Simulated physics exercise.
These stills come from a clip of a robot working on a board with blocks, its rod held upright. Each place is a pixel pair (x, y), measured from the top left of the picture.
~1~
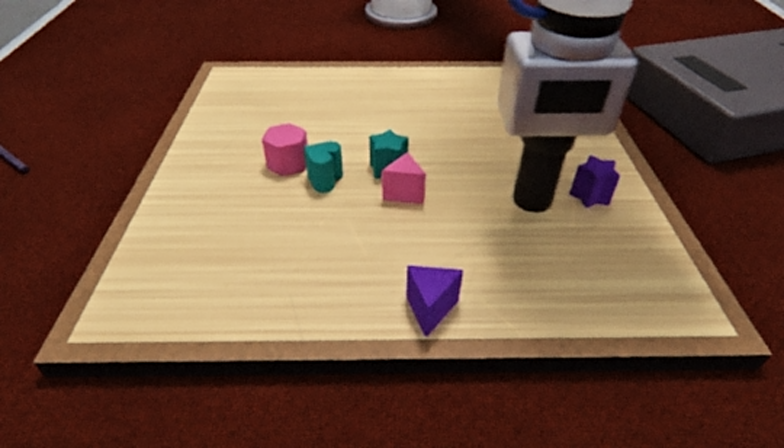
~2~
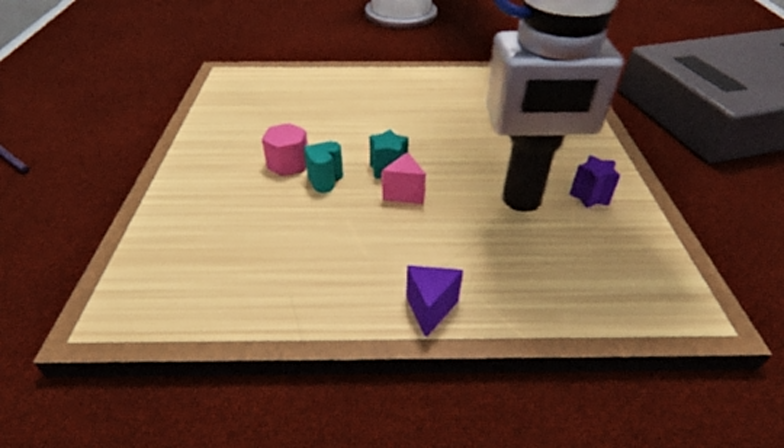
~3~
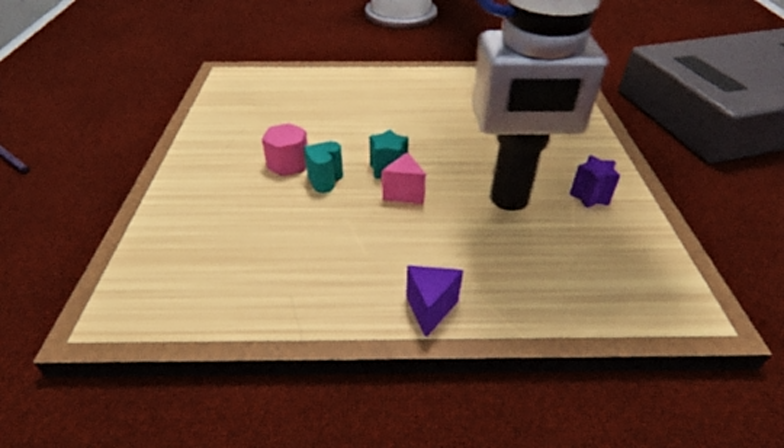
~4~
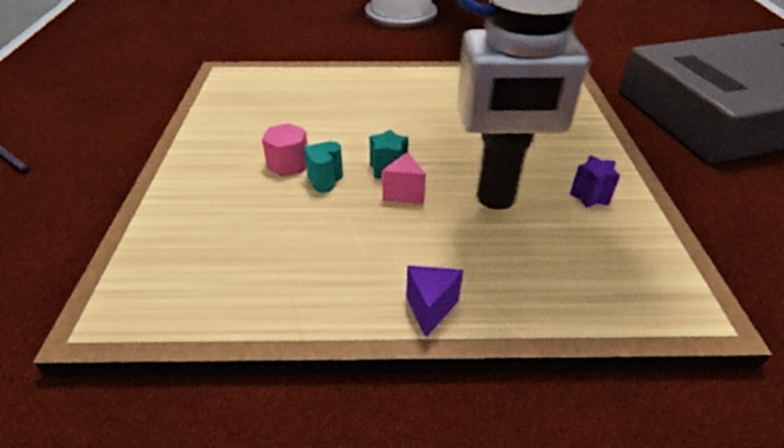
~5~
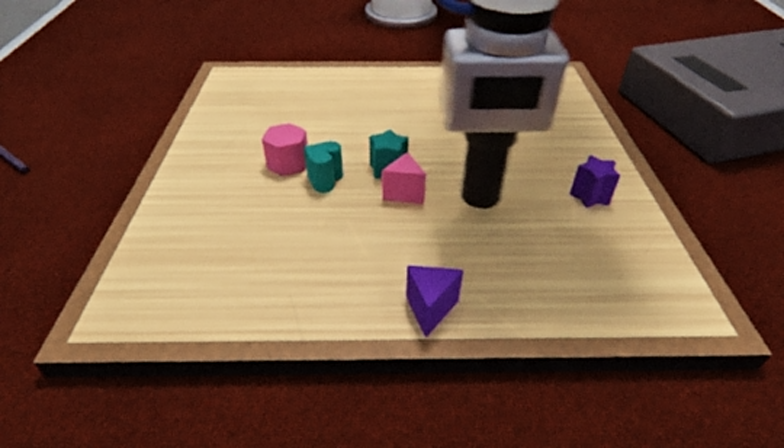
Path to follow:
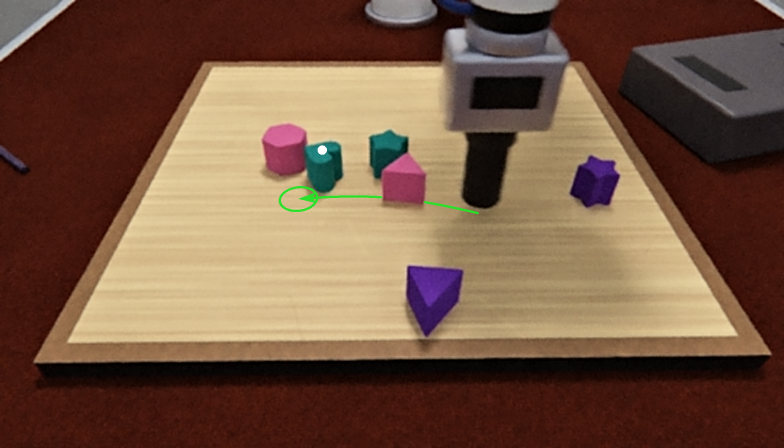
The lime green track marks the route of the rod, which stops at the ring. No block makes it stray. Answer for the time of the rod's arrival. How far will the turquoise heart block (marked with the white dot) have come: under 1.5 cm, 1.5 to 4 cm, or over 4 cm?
Final distance: 1.5 to 4 cm.
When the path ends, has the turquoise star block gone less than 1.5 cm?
I believe so.
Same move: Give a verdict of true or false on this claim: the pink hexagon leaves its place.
My answer: True.
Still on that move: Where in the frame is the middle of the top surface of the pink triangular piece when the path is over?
Just about (338, 146).
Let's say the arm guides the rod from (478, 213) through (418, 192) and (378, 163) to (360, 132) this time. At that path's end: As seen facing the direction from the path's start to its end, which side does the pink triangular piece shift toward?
Facing from start to end, it will go to the left.
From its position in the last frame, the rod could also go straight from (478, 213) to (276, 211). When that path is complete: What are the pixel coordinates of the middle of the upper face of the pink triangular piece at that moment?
Its top face will be centred at roughly (374, 160).
Path on the board, from (478, 213) via (388, 198), ending at (299, 199); the dot is on the turquoise heart block.
On the path given first. One third of the way, rod (419, 185); pink triangular piece (390, 162), turned 40° clockwise.
Two thirds of the way, rod (357, 180); turquoise heart block (318, 147), turned 15° anticlockwise; pink triangular piece (344, 150), turned 90° clockwise.
At the end, rod (296, 182); pink hexagon (280, 129); turquoise heart block (302, 146), turned 30° clockwise; turquoise star block in place; pink triangular piece (338, 146), turned 100° clockwise.
